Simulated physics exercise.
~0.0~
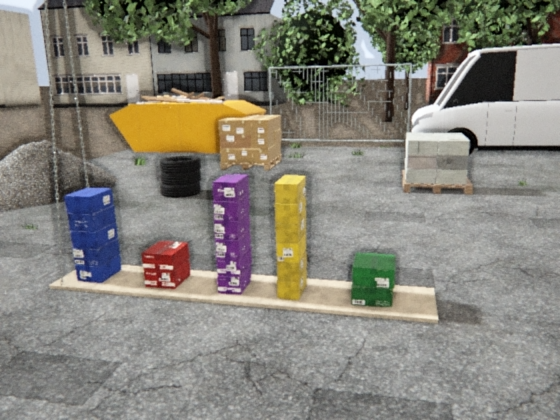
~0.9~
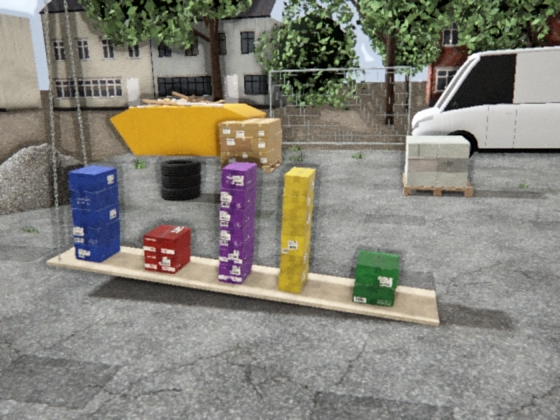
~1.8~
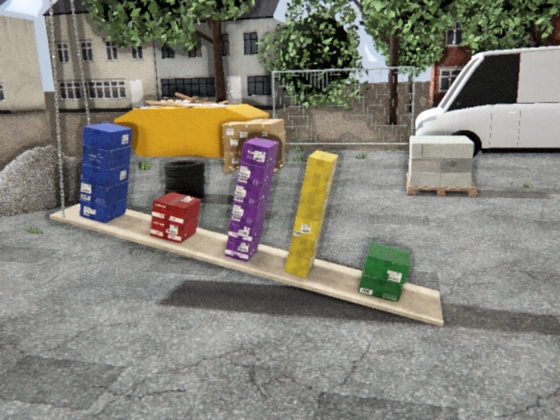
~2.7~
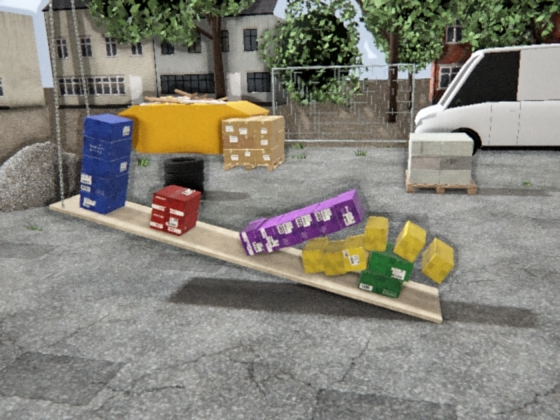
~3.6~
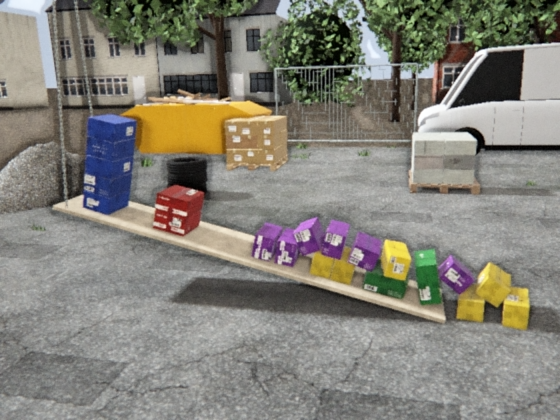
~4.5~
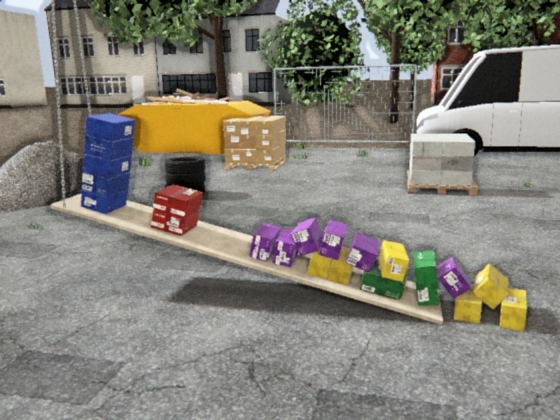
Long plank tilting down to the right, its purple, yellow and green box stacks toppling while blue and red stay standing.
